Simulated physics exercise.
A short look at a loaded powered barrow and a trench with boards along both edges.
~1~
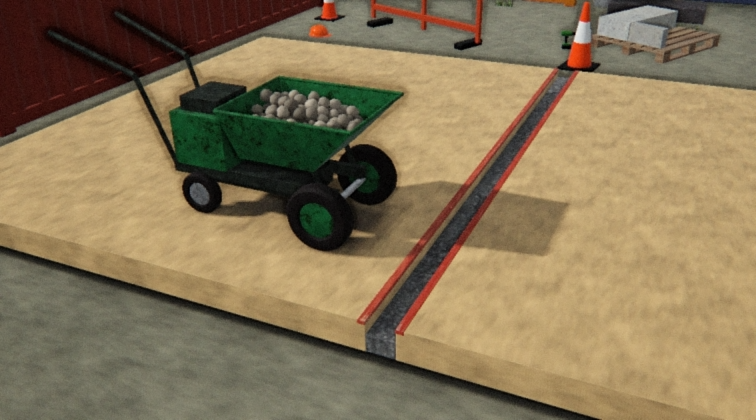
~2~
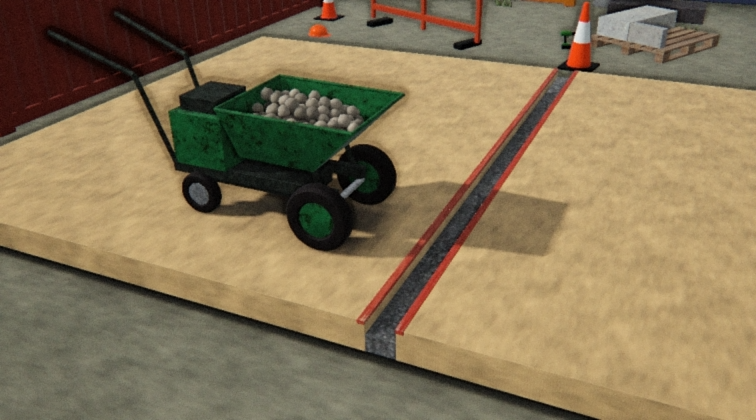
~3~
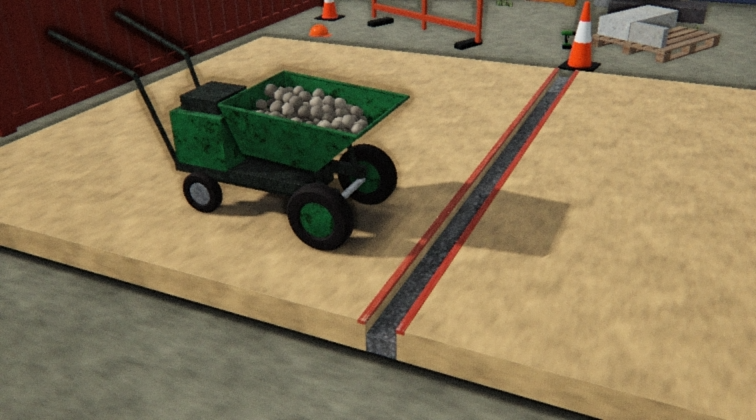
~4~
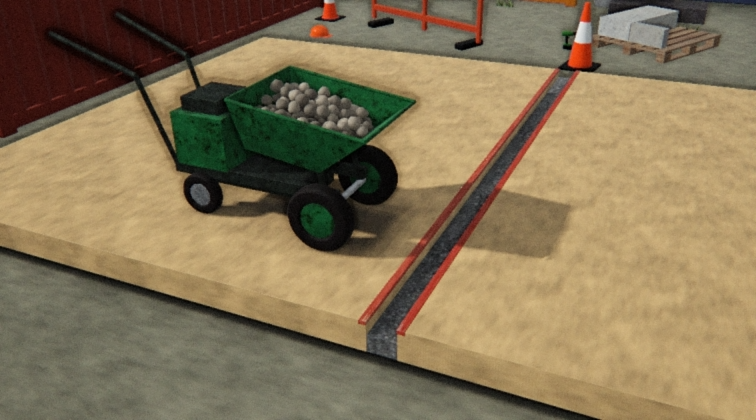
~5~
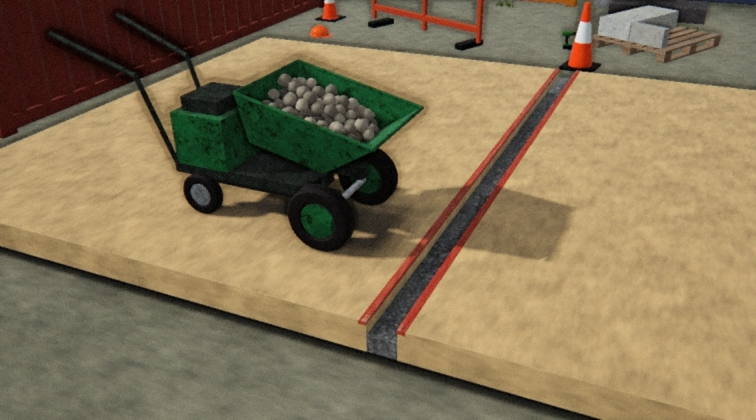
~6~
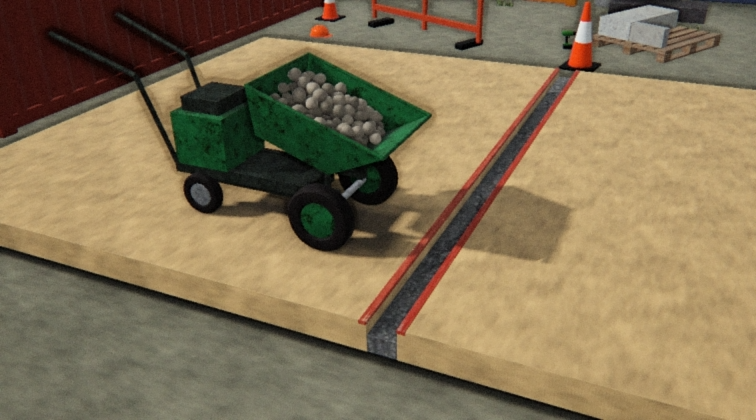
To begin with, a green powered barrow loaded with rounded pebbles stands on a sandy surface, its skip level, left of a narrow dark trench edged with red boards. The skip then starts tilting forward to the right, its back rising gradually until it is clearly tipped, pebbles still inside.
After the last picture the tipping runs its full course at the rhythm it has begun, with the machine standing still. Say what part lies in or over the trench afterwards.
Between the edges lies under half of the load.
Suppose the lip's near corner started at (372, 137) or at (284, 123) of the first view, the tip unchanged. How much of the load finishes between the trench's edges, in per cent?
In turn 0 and 30 in a hundred.
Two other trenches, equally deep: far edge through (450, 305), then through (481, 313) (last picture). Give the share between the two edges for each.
The first gives 60 %, the second 90 %.
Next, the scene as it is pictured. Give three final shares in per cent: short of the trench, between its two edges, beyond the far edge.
Short: 0 %, between: 20 %, beyond: 65 %.
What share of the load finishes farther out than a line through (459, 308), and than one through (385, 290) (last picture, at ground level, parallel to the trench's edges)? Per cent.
The first gives 30 %, the second 90 %.
Just after the last frame, skip tipped steeply; every one in the skip.
A moment on, skip tipped right over; roughly half in the skip; about a tenth in or heaped over the trench; roughly a third beyond it; just a few falling.
Further on, skip tipped right over; about a tenth in the skip; roughly a quarter in or heaped over the trench; roughly two thirds beyond it.
When it is over, skip tipped right over; about a tenth in the skip; roughly a quarter in or heaped over the trench; roughly two thirds beyond it.
